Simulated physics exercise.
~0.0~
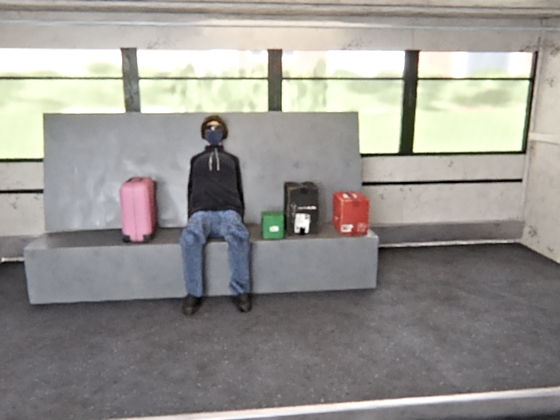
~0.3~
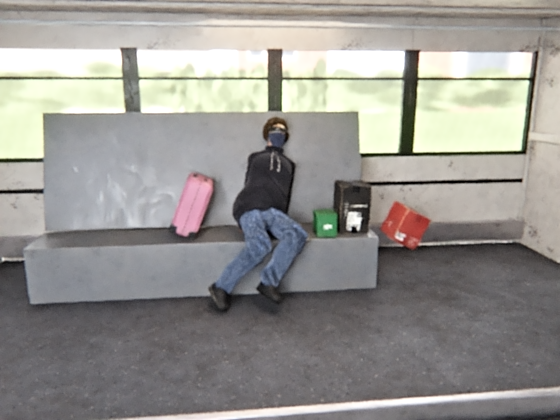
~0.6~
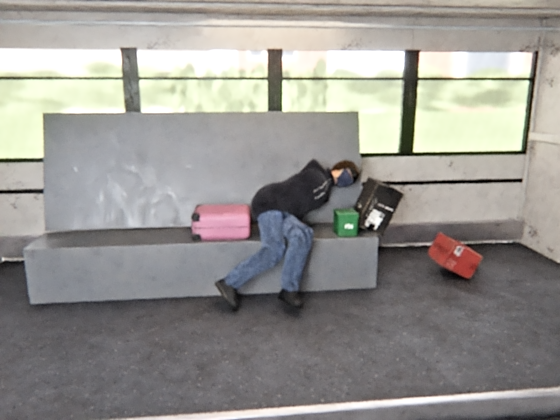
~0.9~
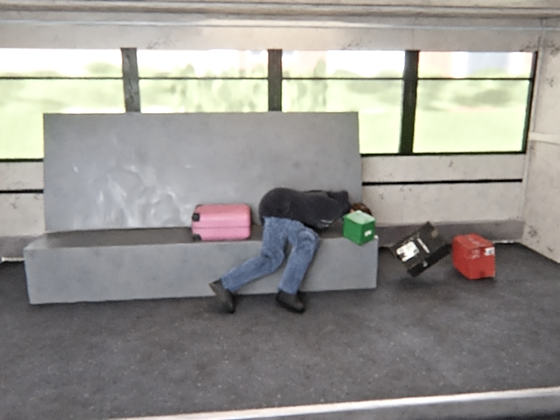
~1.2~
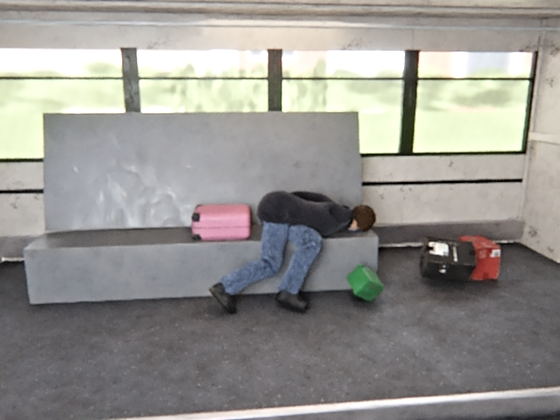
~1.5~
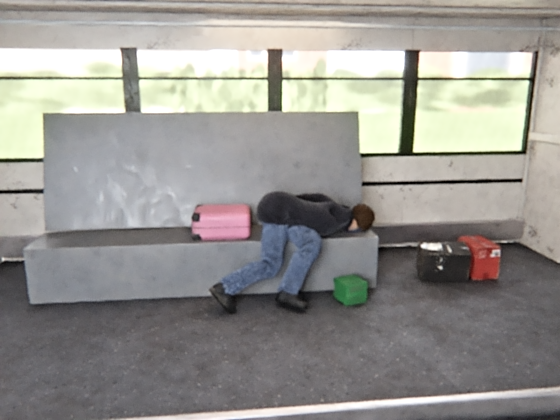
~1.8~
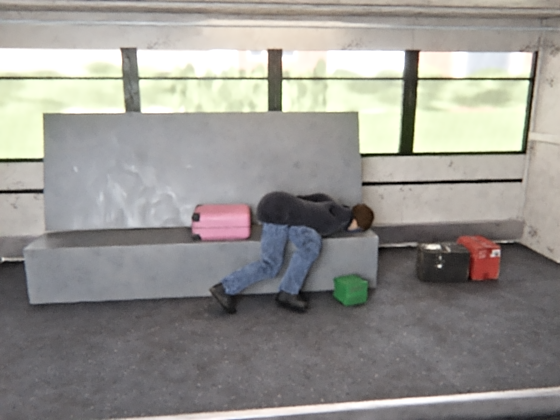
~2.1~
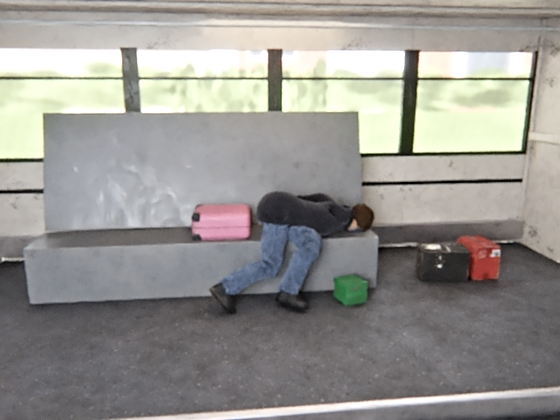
Masked seated figure slumping right along a grey bench as red, black and green boxes tumble off and a pink case topples.
